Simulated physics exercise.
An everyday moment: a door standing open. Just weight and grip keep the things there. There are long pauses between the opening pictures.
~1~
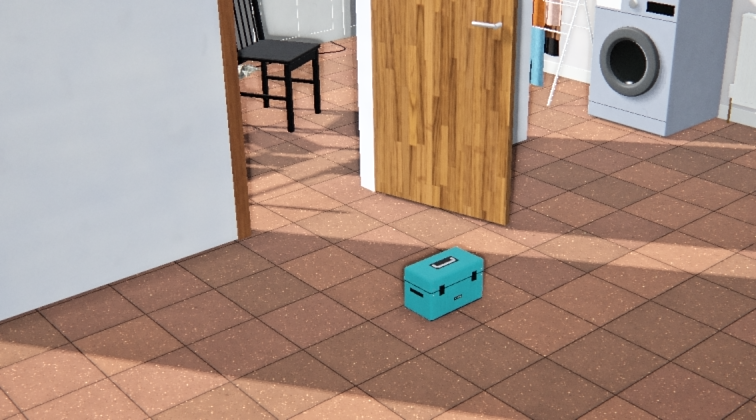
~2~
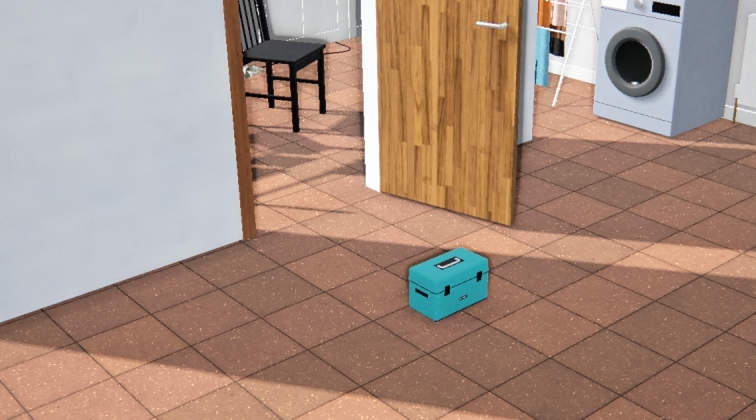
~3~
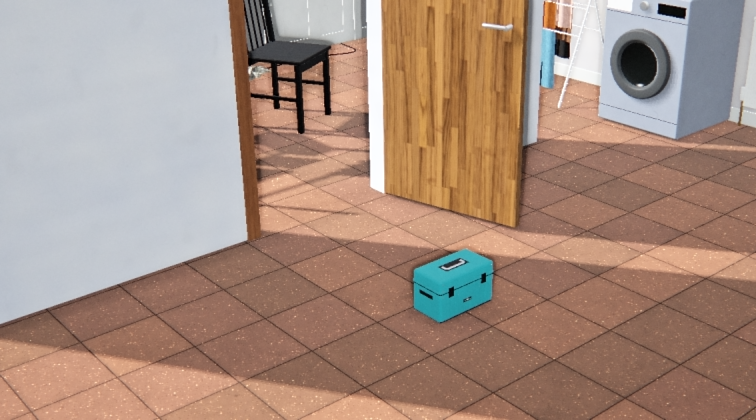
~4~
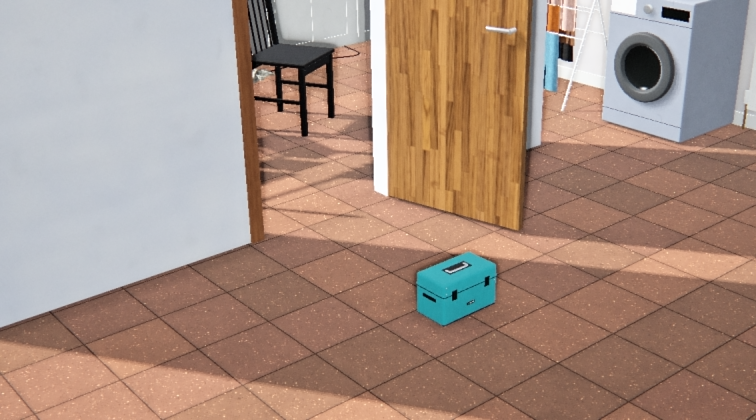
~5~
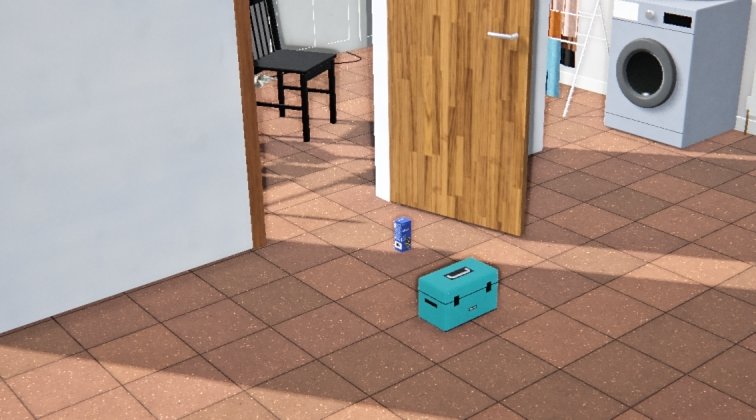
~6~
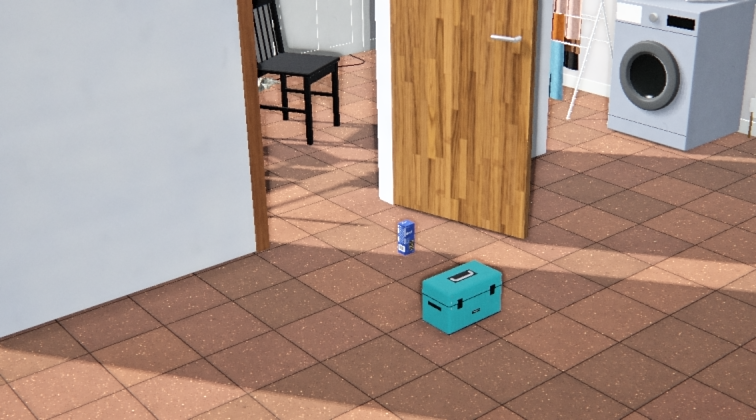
A small blue container appeared on the tiled floor behind the turquoise toolbox, near the wide-open wooden door, after a stretch in which nothing moved except the view, which shifted slightly.
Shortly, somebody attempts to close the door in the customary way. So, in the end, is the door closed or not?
The door finds its frame.
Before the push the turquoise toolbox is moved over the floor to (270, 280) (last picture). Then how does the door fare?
Result: Door meets the jamb.
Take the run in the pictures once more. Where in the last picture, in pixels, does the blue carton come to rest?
Pretty much around (274, 220), I'd say.
Then, 1.20 s on from there, door 59° open; blue carton shifted a little near (400, 238).
Then, 1.70 s on from there, door 27° open; blue carton shifted well along near (338, 235).
Then, 2.10 s on from there, door 1° open; blue carton shifted well along near (295, 222).
In the end, door 0° open; toppled on the floor, blue carton; turquoise toolbox unmoved. At the end, from the last picture's camera, blue carton near (274, 220).
